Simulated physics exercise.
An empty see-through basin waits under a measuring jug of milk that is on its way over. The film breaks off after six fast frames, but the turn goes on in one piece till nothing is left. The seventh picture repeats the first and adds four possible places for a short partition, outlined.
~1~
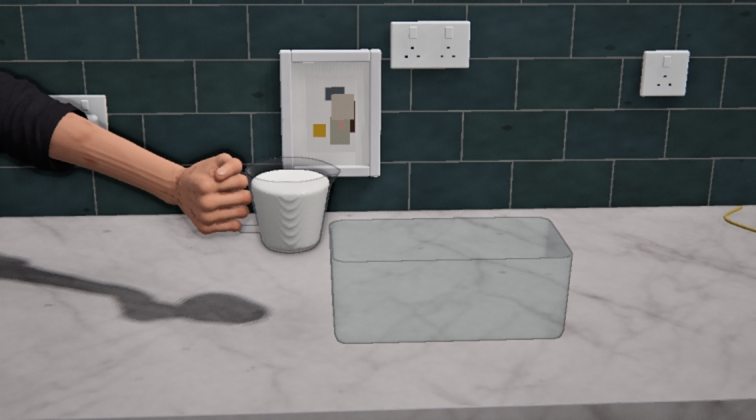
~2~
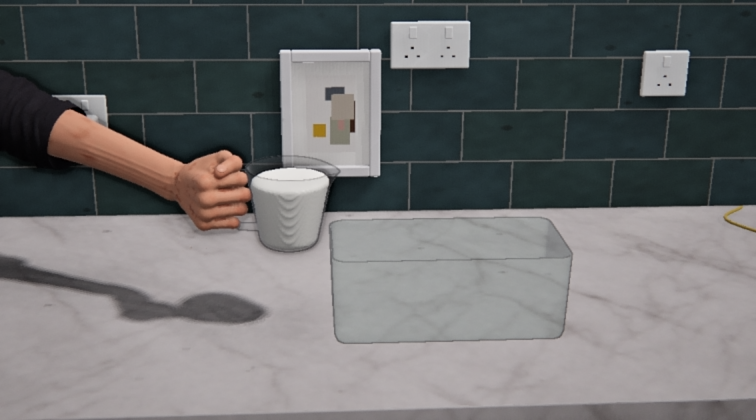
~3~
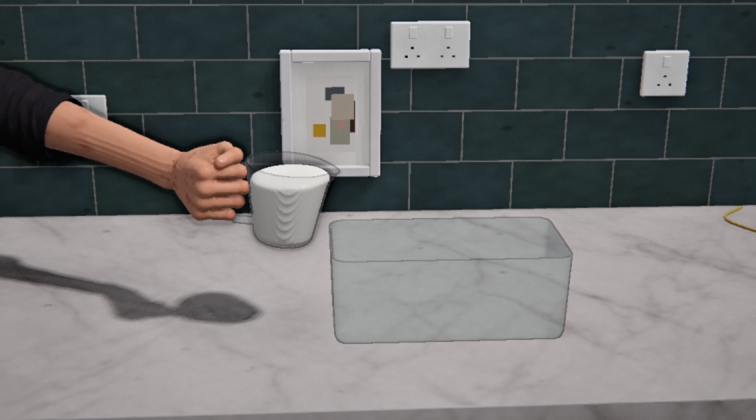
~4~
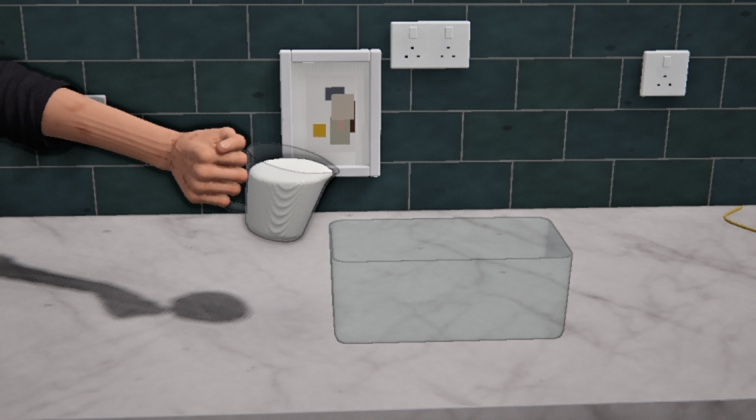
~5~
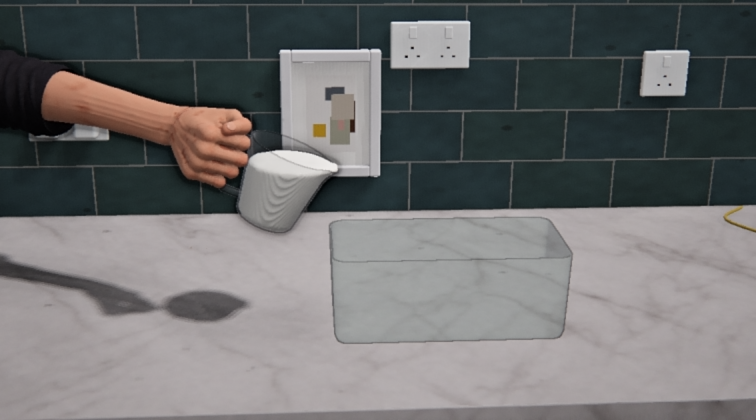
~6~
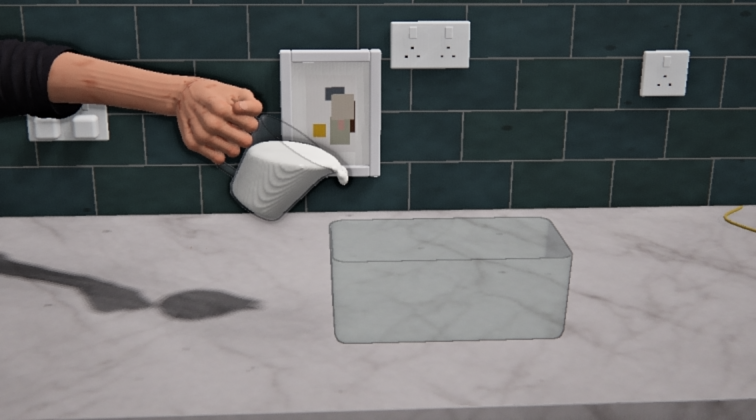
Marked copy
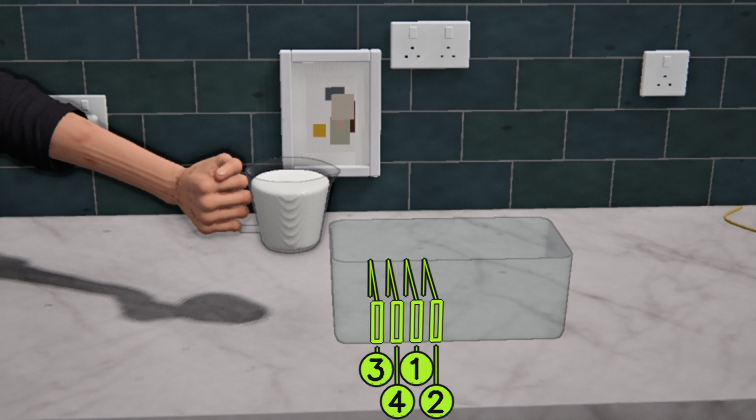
A hand tilting a clear jug of milk rightward beside an empty see-through basin, milk just starting over the lip.
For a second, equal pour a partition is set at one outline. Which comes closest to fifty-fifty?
Slot 1 does it best.
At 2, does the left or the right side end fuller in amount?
The left one.
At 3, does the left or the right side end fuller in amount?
The right side.
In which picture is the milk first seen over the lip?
In picture 6.
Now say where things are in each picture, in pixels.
The first picture shows upright, lip at (339, 171); basin from (334, 341) to (563, 336); nothing has left yet.
The second picture shows upright, lip at (339, 171); nothing has left yet.
The third picture shows tipped about 6°, lip at (339, 171); nothing has left yet.
The fourth picture shows tipped about 14°, lip at (338, 171); nothing has left yet.
The fifth picture shows tipped about 23°, lip at (338, 171); nothing has left yet.
The sixth picture shows tipped about 35°, lip at (338, 170); milk is over the lip, down to (343, 180).
In lime, 1 at (416, 346); 2 at (436, 346); 3 at (377, 347); 4 at (396, 347).
Choosing 1, about 46 % ends left of the wall and 53 % right of it.
Choosing 2, about 94 % ends left of the wall and 3 % right of it; 3 % is lost outside.
Choosing 3, about 3 % ends left of the wall and 97 % right of it.
Choosing 4, about 9 % ends left of the wall and 90 % right of it.
